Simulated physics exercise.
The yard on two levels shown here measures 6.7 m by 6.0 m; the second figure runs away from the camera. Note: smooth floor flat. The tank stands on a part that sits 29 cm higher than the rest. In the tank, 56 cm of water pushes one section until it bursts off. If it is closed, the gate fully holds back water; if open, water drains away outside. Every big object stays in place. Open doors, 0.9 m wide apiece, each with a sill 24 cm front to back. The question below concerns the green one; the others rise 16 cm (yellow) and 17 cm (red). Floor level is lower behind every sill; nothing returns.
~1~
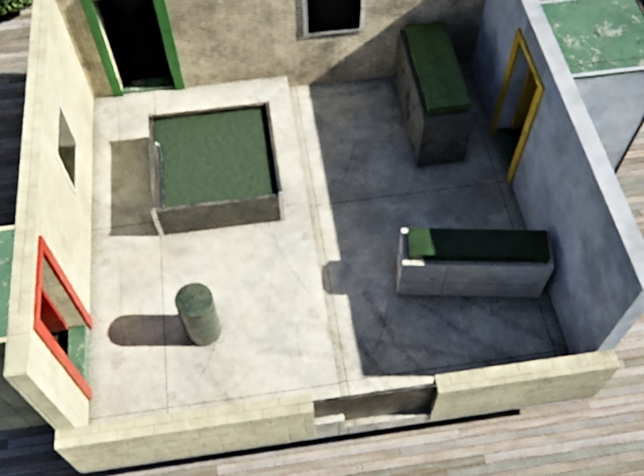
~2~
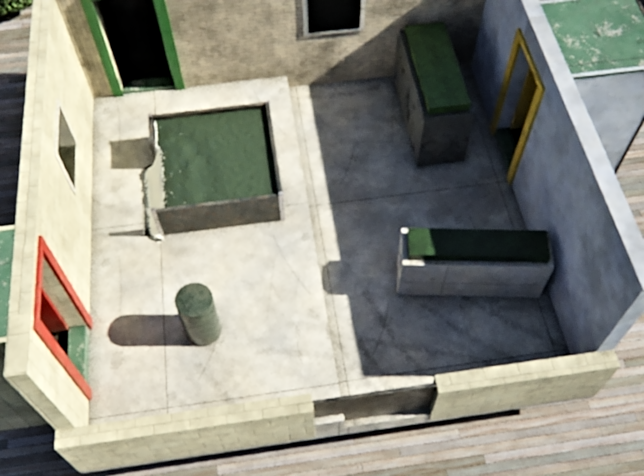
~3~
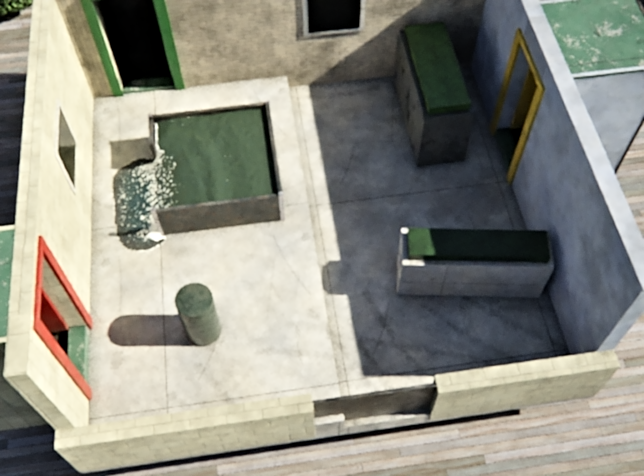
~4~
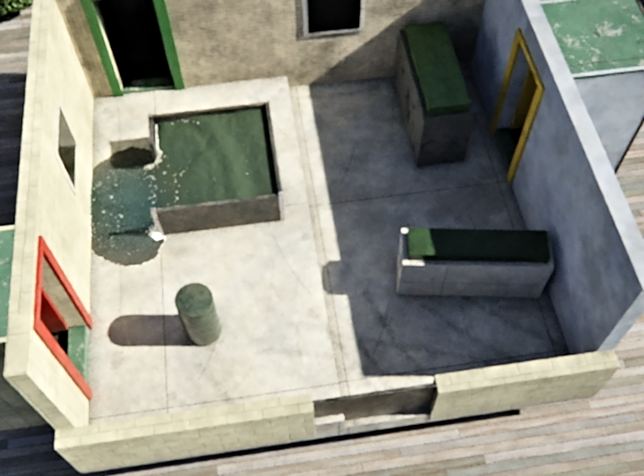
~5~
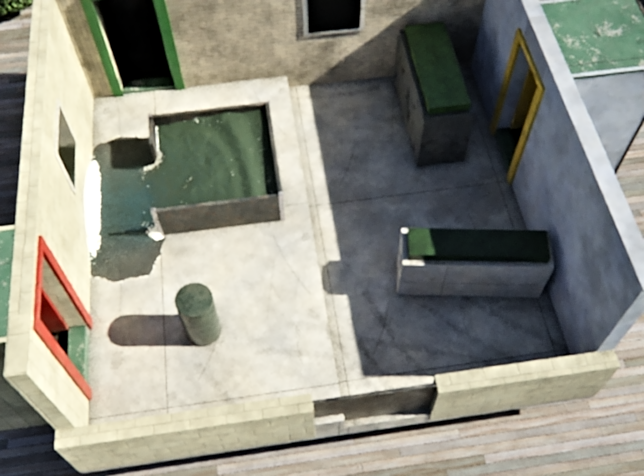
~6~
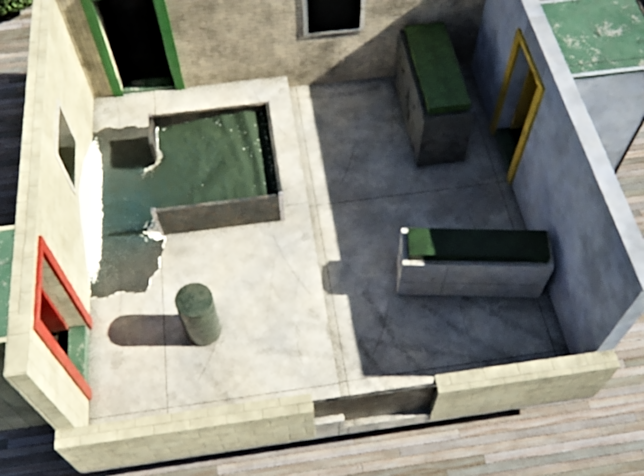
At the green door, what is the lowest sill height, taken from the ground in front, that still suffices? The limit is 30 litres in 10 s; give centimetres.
Roughly 14 cm above the ground.
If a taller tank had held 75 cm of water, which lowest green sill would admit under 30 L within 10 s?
About 20 cm.
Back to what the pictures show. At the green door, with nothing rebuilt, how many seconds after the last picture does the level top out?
It peaks around 1.8 s.
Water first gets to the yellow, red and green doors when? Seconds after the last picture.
Yellow: 7.5 s; red: 0.5 s; green: 0.8 s.
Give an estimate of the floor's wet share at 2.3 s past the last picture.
Close to 35 per cent is wet.
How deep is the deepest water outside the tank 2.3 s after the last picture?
Up to some 26 centimetres, I'd say.
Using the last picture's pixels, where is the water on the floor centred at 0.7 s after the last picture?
The centre of all the water is around (178, 195).
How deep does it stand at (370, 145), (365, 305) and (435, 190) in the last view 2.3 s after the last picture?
Respectively 0 cm, 0 cm and 0 cm.
Then, 0.7 s after the last picture water covers 15 % of the floor, deepest (41 cm) near (92, 222); it has not reached the green door.
Then, 2.3 s after the last picture water covers 35 % of the floor, deepest (26 cm) near (89, 426); 17 cm at the green door, 55 litres in over its 7 cm sill.
Then, 9.3 s after the last picture water covers 95 % of the floor, deepest (10 cm) near (551, 379); 5 cm at the green door, 129 litres in over its 7 cm sill.
At the green door as built, the water peaked near 18 cm, 1.9 s after the last picture.
With a sill of 12 cm, 48 litres would have come in within the 10 s; with 16 cm, 16 litres. So under 30 litres takes about 14 cm.
